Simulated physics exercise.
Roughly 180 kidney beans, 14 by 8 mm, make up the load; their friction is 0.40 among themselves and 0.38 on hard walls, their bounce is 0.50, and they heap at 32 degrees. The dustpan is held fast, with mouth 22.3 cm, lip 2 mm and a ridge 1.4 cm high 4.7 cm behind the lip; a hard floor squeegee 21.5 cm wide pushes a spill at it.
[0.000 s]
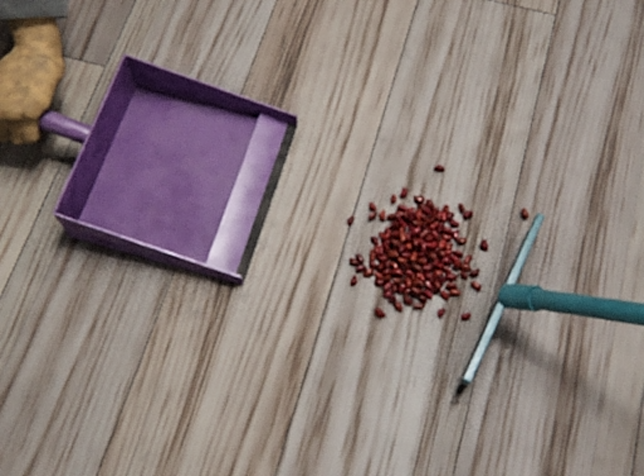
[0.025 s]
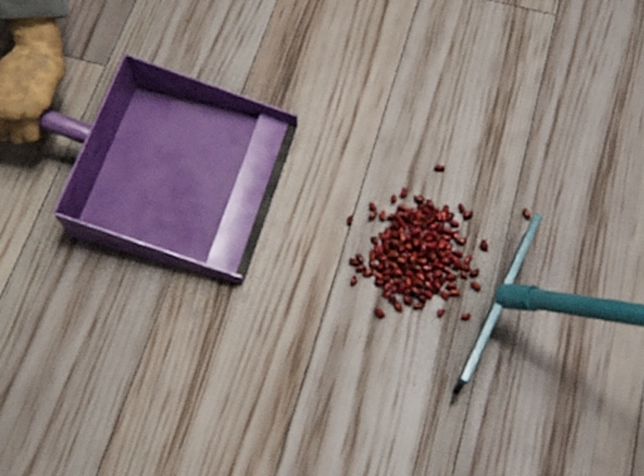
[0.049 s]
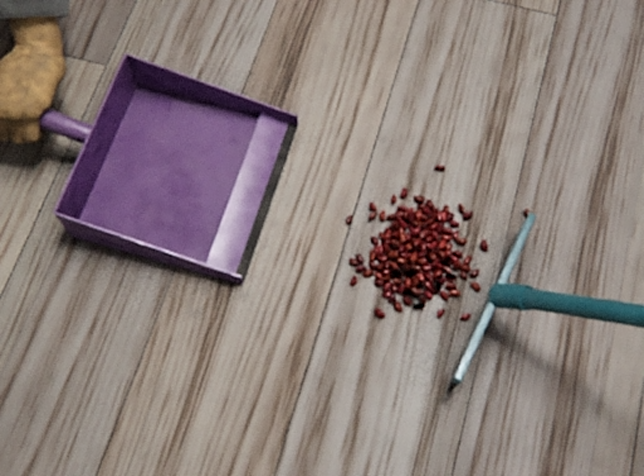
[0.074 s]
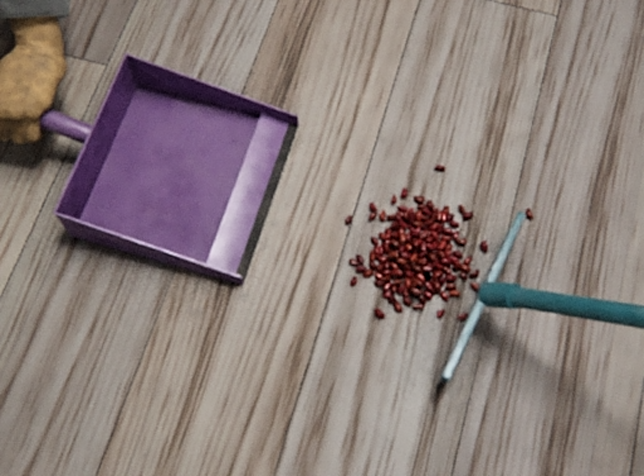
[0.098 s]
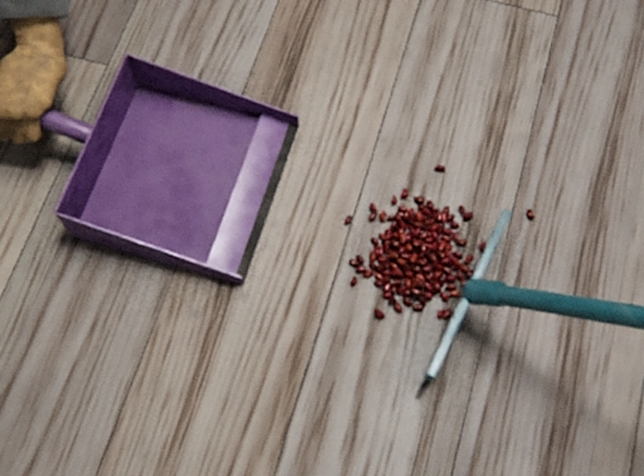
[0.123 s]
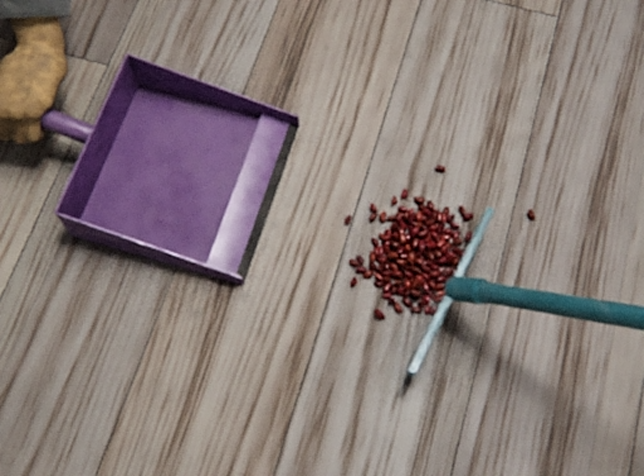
A teal-handled squeegee slides left into a pile of red beans, bunching its right edge.
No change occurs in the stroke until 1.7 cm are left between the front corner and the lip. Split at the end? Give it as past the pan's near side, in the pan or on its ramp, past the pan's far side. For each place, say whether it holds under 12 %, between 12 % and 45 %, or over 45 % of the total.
Outcome: Past the pan's near side: I predict a minor share of the load; in the pan or on its ramp: I predict a mid-range share of the load; past the pan's far side: I predict a minor share of the load.
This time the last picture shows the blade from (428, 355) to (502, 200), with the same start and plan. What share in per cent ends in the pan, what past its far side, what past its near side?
Per cent by place - pan 30, far side 15, near side 5.
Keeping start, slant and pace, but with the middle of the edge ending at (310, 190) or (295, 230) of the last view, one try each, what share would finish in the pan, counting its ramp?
The two tries give roughly 35 and 30 %.
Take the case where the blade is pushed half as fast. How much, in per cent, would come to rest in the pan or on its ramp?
Some 15 %.
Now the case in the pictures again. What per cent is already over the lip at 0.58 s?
I'd say around 25 in a hundred has made it so far.
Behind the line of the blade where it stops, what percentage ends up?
20 %.
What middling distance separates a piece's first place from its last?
About 18 cm.
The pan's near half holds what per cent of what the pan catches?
Close to 70 %.
After 0.26 s, middle of the blade 13 cm from the lip; 0 % over the lip, far side 0 %, near side 0 %.
After 0.35 s, middle of the blade 6 cm from the lip; 0 % over the lip, far side 0 %, near side 5 %.
Then, at 0.58 s, middle of the blade 4 cm from the lip; 25 % over the lip, far side 5 %, near side 5 %.
By 2.2 s all is still; near side 5 %, pan 25 %, far side 5 %, in front of the lip or behind the blade 65 %.
